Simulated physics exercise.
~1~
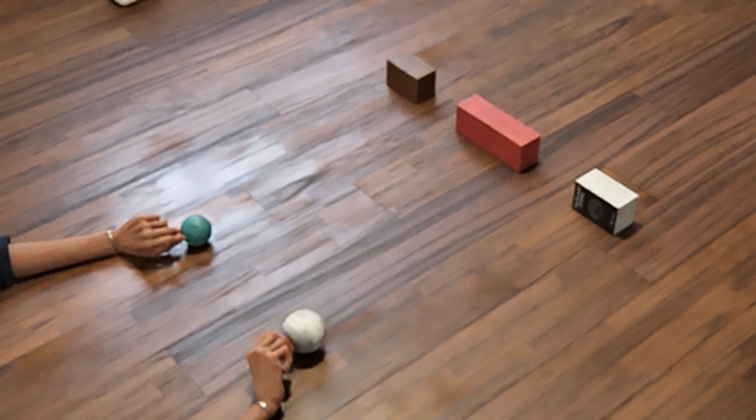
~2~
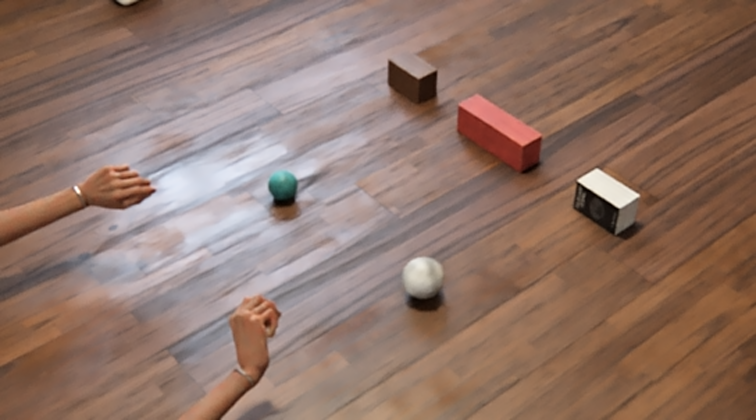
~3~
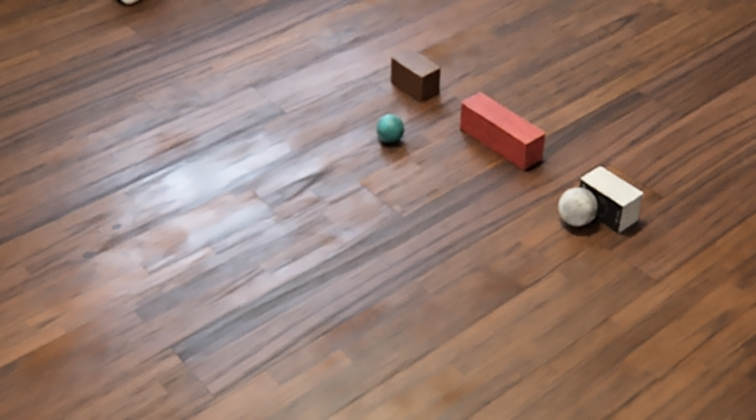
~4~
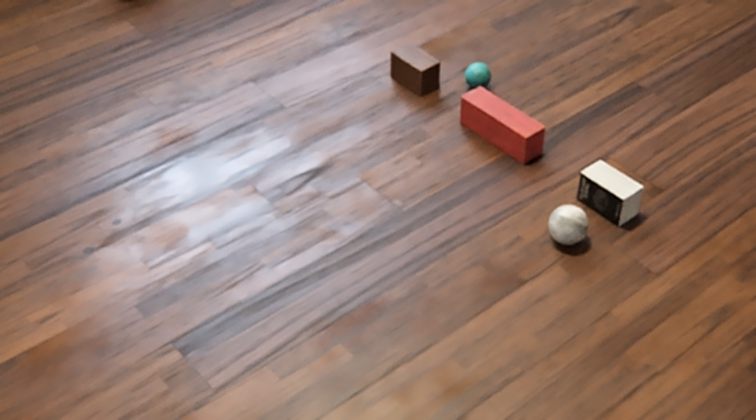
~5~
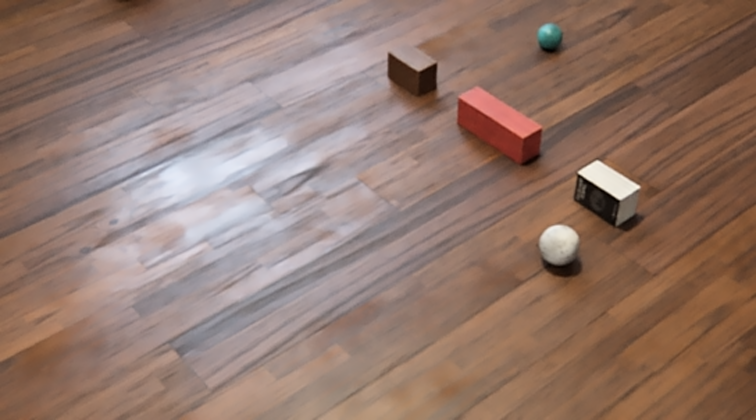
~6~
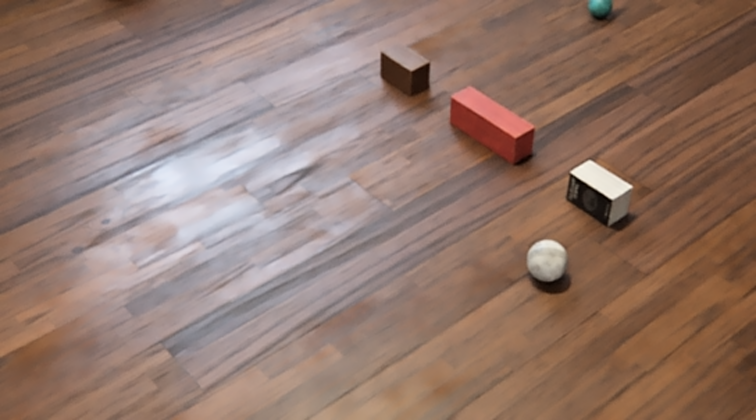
Two hands pushed a turquoise ball and a white ball across a wooden floor and drew back; the turquoise one rolled between the brown and red blocks and kept going, while the white one hit the black-and-white block and rolled back a little.
